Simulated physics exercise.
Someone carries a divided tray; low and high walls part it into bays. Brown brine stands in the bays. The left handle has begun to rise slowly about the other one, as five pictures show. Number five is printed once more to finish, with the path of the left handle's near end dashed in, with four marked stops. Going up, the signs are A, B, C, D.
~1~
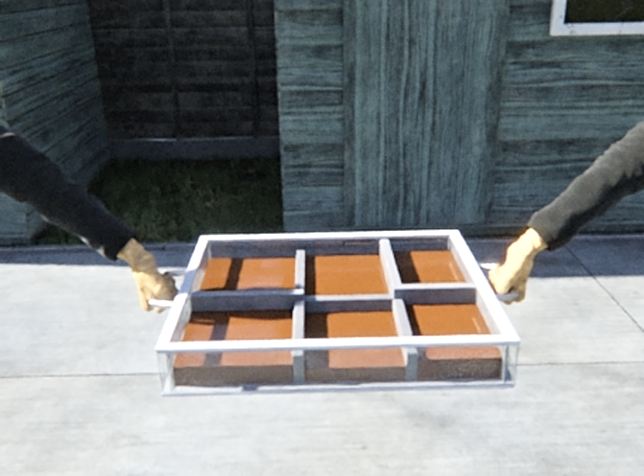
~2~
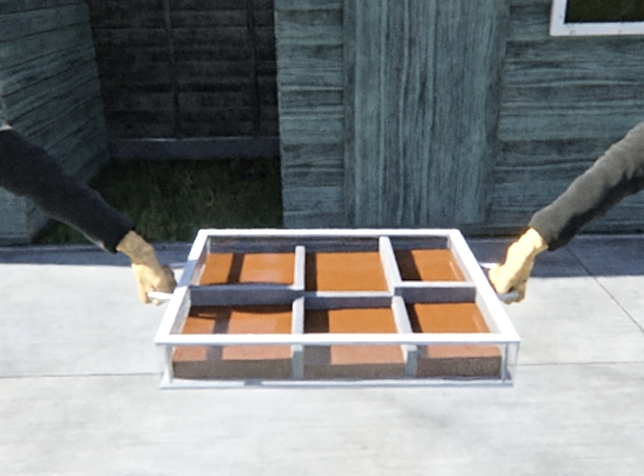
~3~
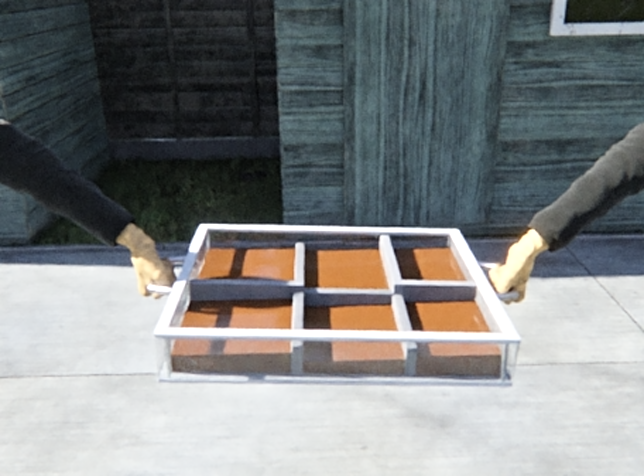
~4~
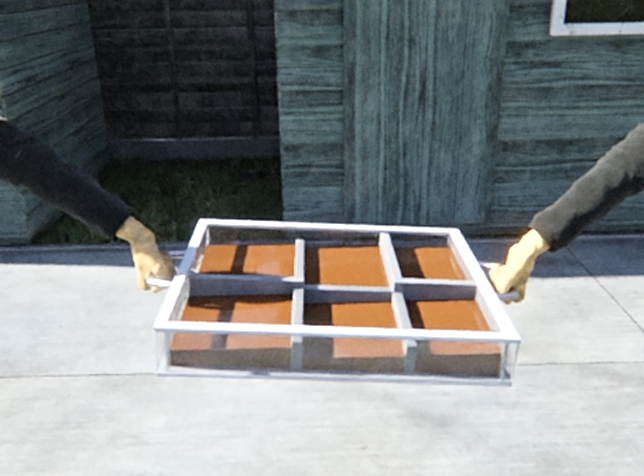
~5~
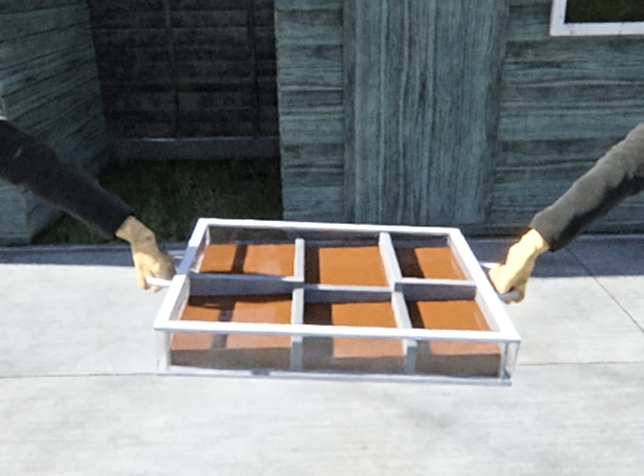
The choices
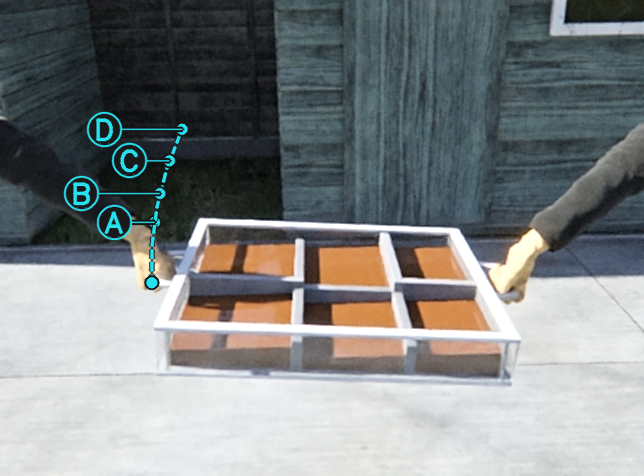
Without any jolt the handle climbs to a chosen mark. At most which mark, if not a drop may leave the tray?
I would pick stop A.
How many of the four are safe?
One of them.
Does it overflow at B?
Yes.
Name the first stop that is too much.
Here it is stop B.
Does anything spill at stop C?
Yes, it does.
On the marked copy, A at (154, 222); B at (159, 193); C at (169, 160); D at (182, 129).
With A, nothing spills; the back middle bay holds the most.
With B, about 7 % goes over the rim.
With C, about 21 % goes over the rim.
With D, about 35 % goes over the rim.
